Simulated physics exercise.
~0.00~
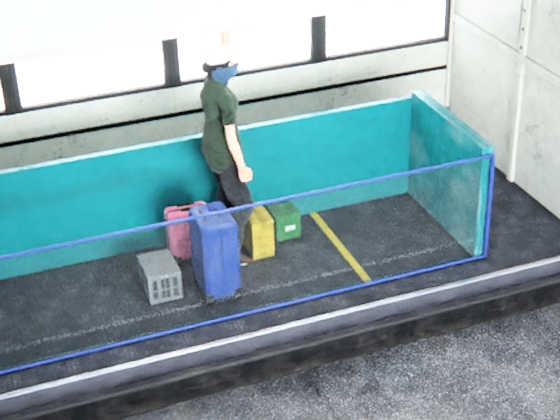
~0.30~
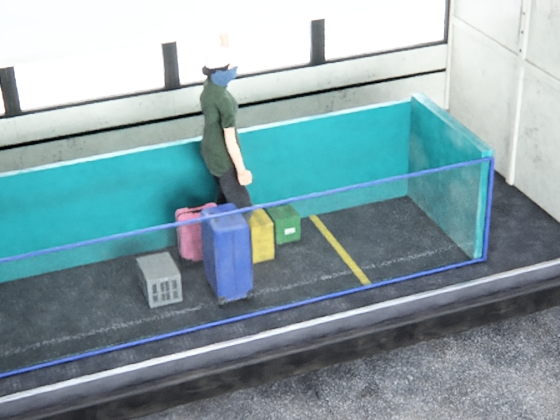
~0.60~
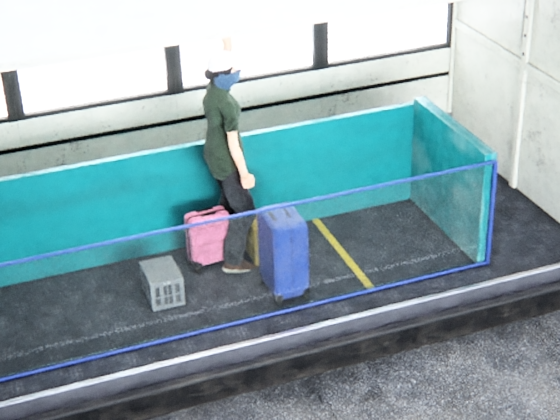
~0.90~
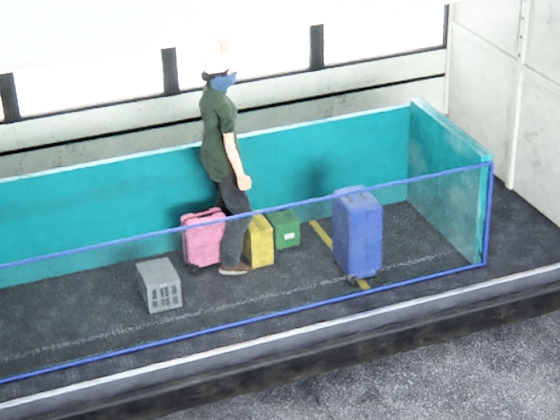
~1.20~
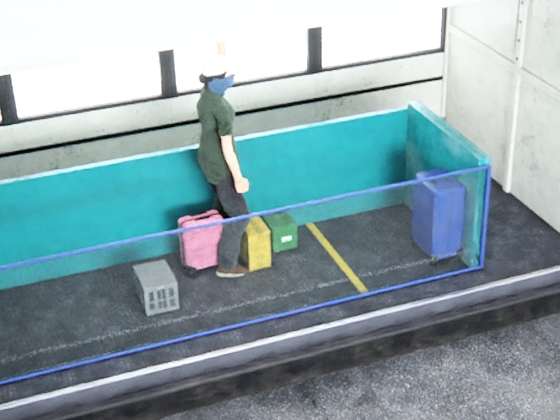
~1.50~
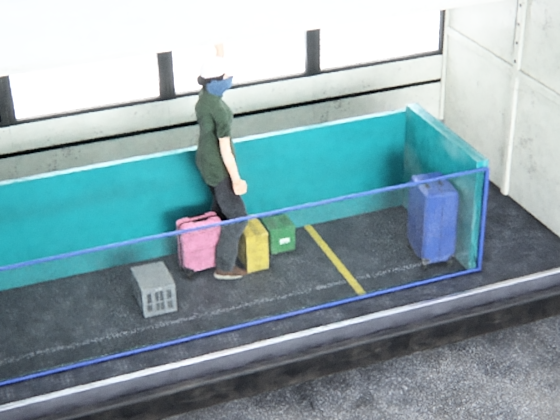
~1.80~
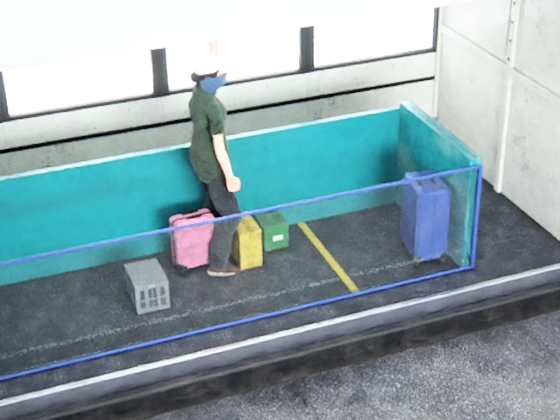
A long bay with teal walls and a clear, blue-edged front panel is seen from above at an angle, the view swaying slightly. A passenger in a dark green shirt stands facing right, with a grey crate to the left, pink and blue wheeled cases nearby, and a yellow carton and green tub before a yellow floor line. The blue case rolls right while the pink one shifts slightly and stops by the passenger. The blue case continues upright across the line to the far right end. It stays there, while everything else remains short of the line.
